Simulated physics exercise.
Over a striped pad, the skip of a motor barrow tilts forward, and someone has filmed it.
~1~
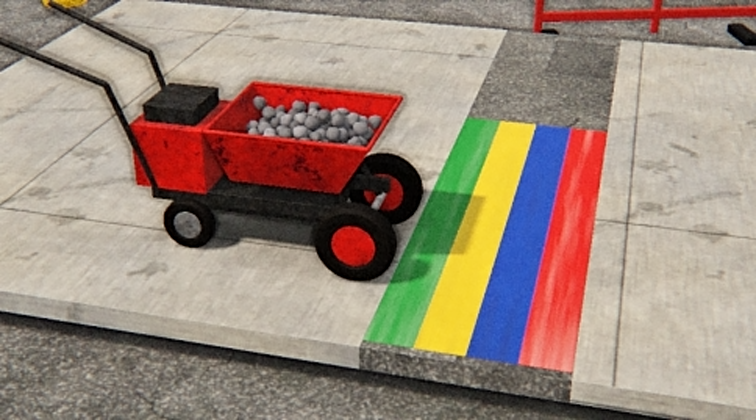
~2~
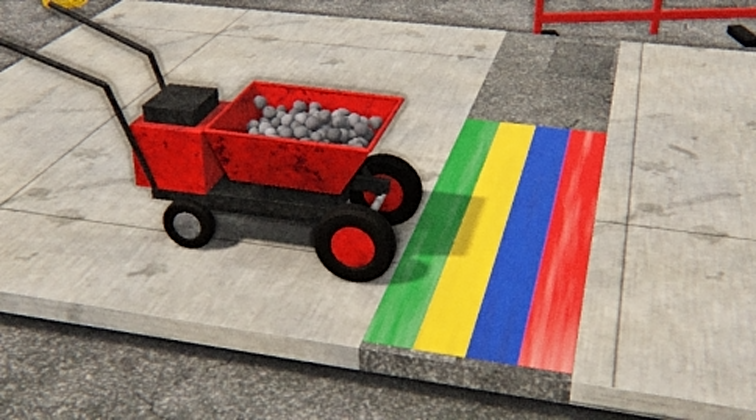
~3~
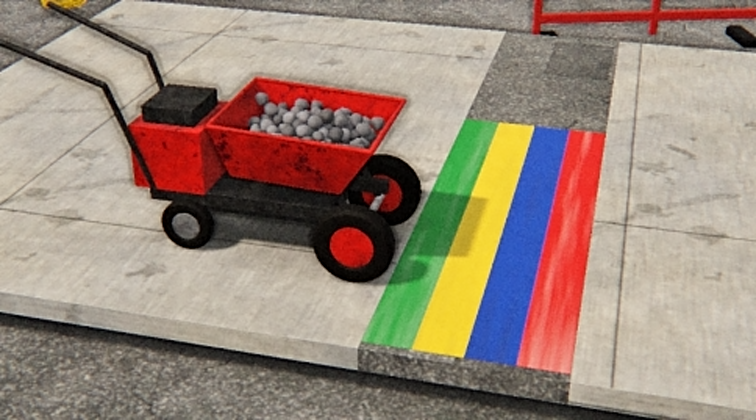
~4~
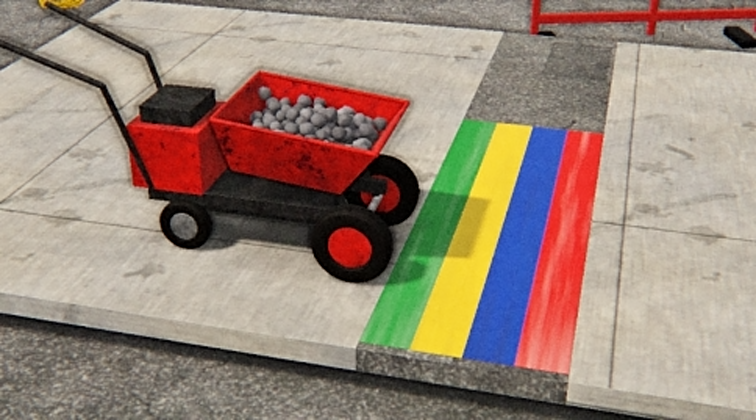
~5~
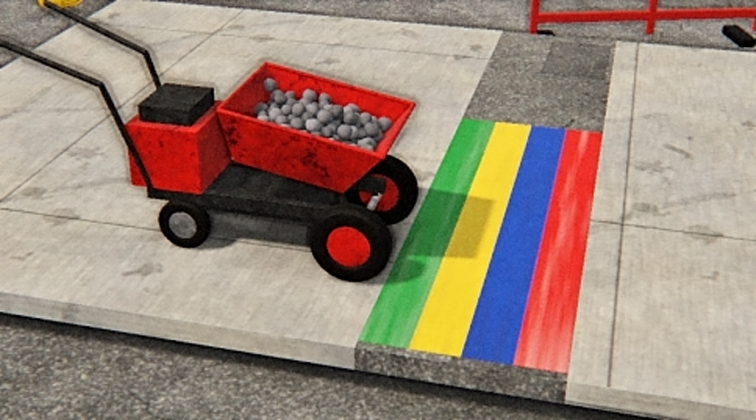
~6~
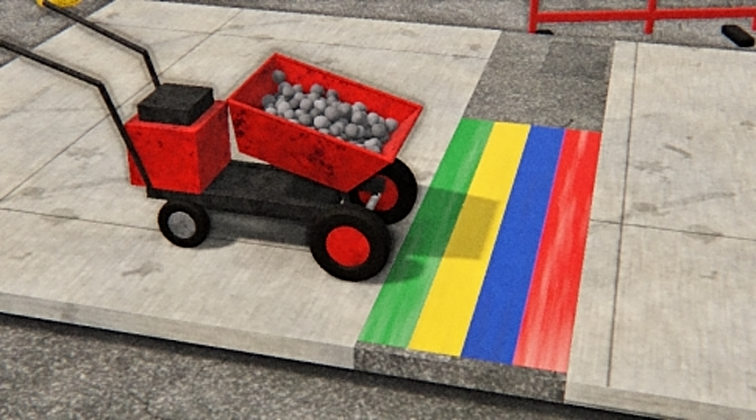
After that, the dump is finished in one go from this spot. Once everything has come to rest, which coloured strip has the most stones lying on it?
Blue.
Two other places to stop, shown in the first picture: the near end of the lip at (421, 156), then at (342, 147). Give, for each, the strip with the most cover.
The red strip for the first spot, the yellow strip for the second.
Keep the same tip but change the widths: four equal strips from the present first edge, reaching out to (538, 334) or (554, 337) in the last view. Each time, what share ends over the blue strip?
First case 40 per cent, second case 40 per cent.
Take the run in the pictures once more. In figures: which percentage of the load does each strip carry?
Shares by strip - green: 0 per cent; yellow: 30 per cent; blue: 40 per cent; red: 20 per cent.
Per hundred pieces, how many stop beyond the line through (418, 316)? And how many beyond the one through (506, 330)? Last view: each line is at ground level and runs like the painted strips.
100 % and 40 %, in that order.
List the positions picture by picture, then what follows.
In the first picture, lip of the skip at (368, 150), level; top of the load at (311, 124), round cobbles; green strip at (403, 309); yellow strip at (451, 316); blue strip at (501, 324); red strip at (552, 331).
In the second picture, lip of the skip at (369, 151), level; top of the load at (299, 130).
In the third picture, lip of the skip at (372, 153), tipped barely; top of the load at (301, 128).
In the fourth picture, lip of the skip at (376, 155), tipped a little; top of the load at (304, 125).
In the fifth picture, lip of the skip at (383, 157), tipped a little; top of the load at (300, 110).
In the sixth picture, lip of the skip at (391, 161), tipped clearly; top of the load at (296, 105); green strip at (397, 309); yellow strip at (446, 317); blue strip at (496, 324); red strip at (547, 331).
Soon, skip tipped steeply; all in the skip.
A while on, skip tipped right over; most in the skip; a stray few over the yellow strip; about a quarter over the blue strip; a stray few over the red strip; a stray few falling.
Towards the end, skip tipped right over; a small part in the skip; about a quarter over the yellow strip; about a third over the blue strip; about a quarter over the red strip; a small part off the paint.
Finally, skip tipped right over; a stray few in the skip; none over the green strip; about a quarter over the yellow strip; about a third over the blue strip; about a quarter over the red strip; a small part off the paint.
